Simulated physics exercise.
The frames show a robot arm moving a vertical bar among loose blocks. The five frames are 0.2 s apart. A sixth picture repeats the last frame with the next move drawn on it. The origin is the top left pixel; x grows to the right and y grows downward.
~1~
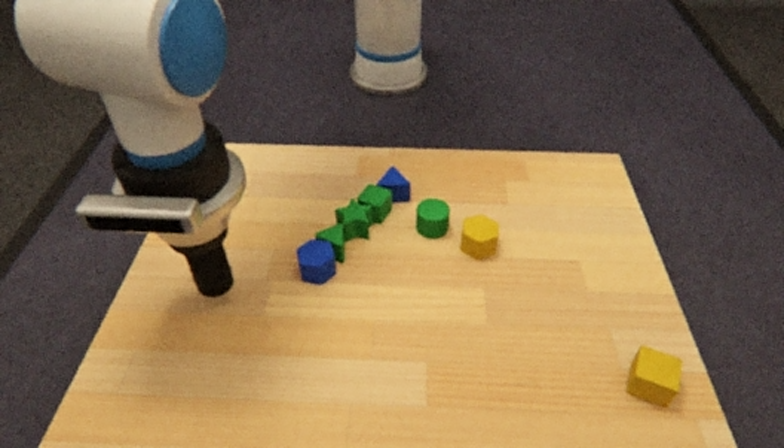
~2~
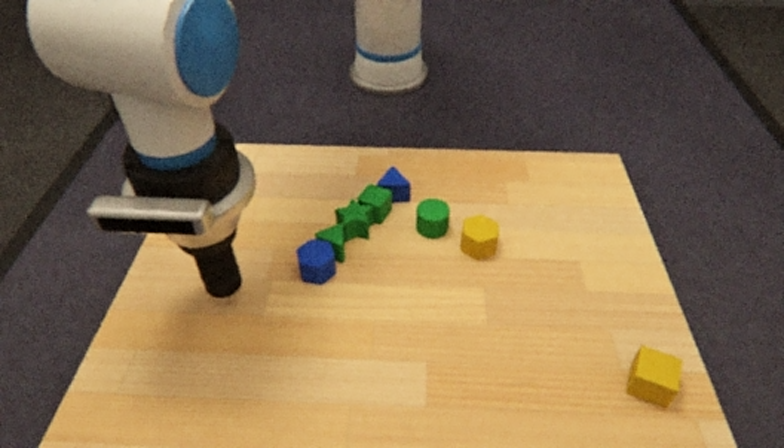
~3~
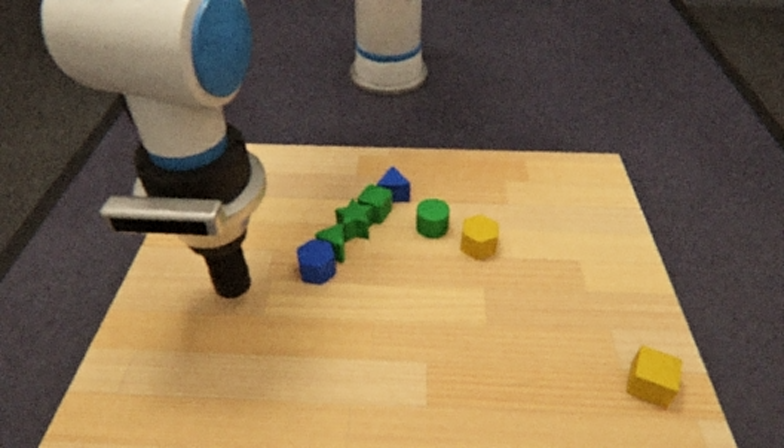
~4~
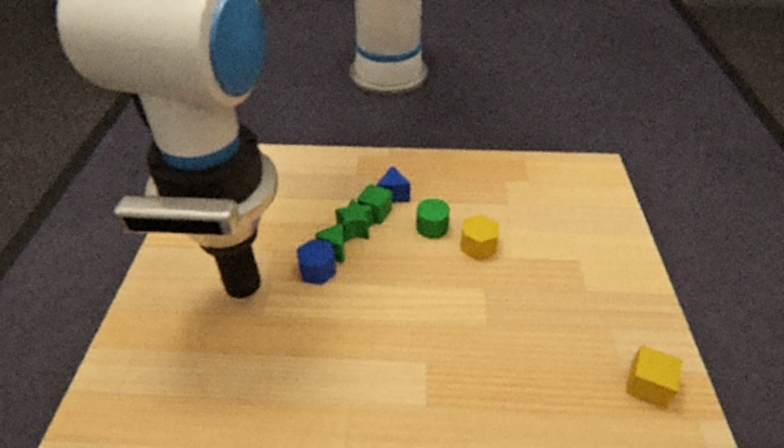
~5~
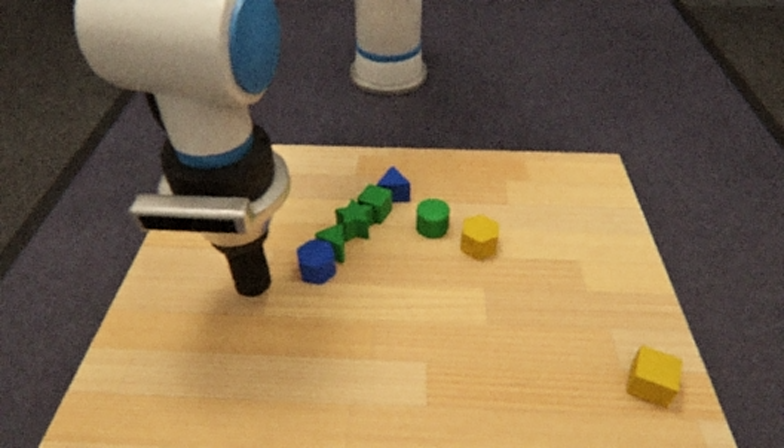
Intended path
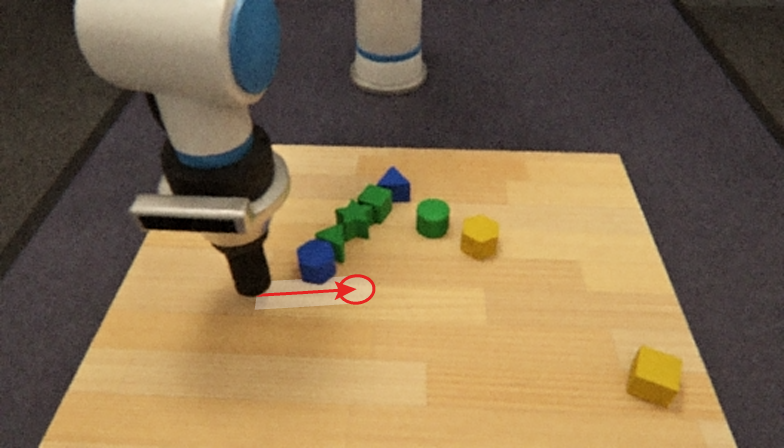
A white robot arm with blue bands and a black vertical bar stands over the left side of a pale wooden board, seen from above at an angle on a dark floor. Blue and green blocks form a diagonal line near the middle, with a green cylinder and two yellow blocks to the right. The arm slides the bar slowly rightward, while the blocks and camera stay still.
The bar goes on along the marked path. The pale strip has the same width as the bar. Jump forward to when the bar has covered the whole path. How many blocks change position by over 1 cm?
My forecast: 2.
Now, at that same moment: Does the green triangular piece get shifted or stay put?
It will end up elsewhere.
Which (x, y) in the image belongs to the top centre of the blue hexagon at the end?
My best guess is (343, 245).
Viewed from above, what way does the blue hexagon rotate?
It turns counter-clockwise.
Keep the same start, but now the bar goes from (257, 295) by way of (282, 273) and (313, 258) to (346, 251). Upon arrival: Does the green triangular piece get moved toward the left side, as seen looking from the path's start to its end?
I believe not.
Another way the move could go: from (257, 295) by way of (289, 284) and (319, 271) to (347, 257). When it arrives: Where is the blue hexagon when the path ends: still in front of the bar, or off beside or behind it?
I think it holds its spot in front.
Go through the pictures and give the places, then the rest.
Bar's lower end (216, 284); blue hexagon (315, 252); green triangular piece (333, 234); green star block (354, 211), in the first picture.
Bar (224, 285); blocks still, in the second picture.
Bar (233, 286); blocks still, in the third picture.
Bar (243, 285); blocks still, in the fourth picture.
Bar (254, 284); blue hexagon (315, 252); green triangular piece (333, 234); green star block (354, 211), in the fifth picture.
Drawn move, from (257, 295) directly to (357, 289).
The first path, step by step. One third of the way, bar (288, 282); nothing pushed yet.
Two thirds of the way, bar (322, 280); blue hexagon (335, 246), turned 35° anticlockwise; green triangular piece (335, 225), turned 30° anticlockwise; green star block (356, 209).
At the end, bar (356, 278); blue hexagon (343, 245), turned 70° anticlockwise; green triangular piece (335, 225), turned 30° anticlockwise; green star block (356, 209).
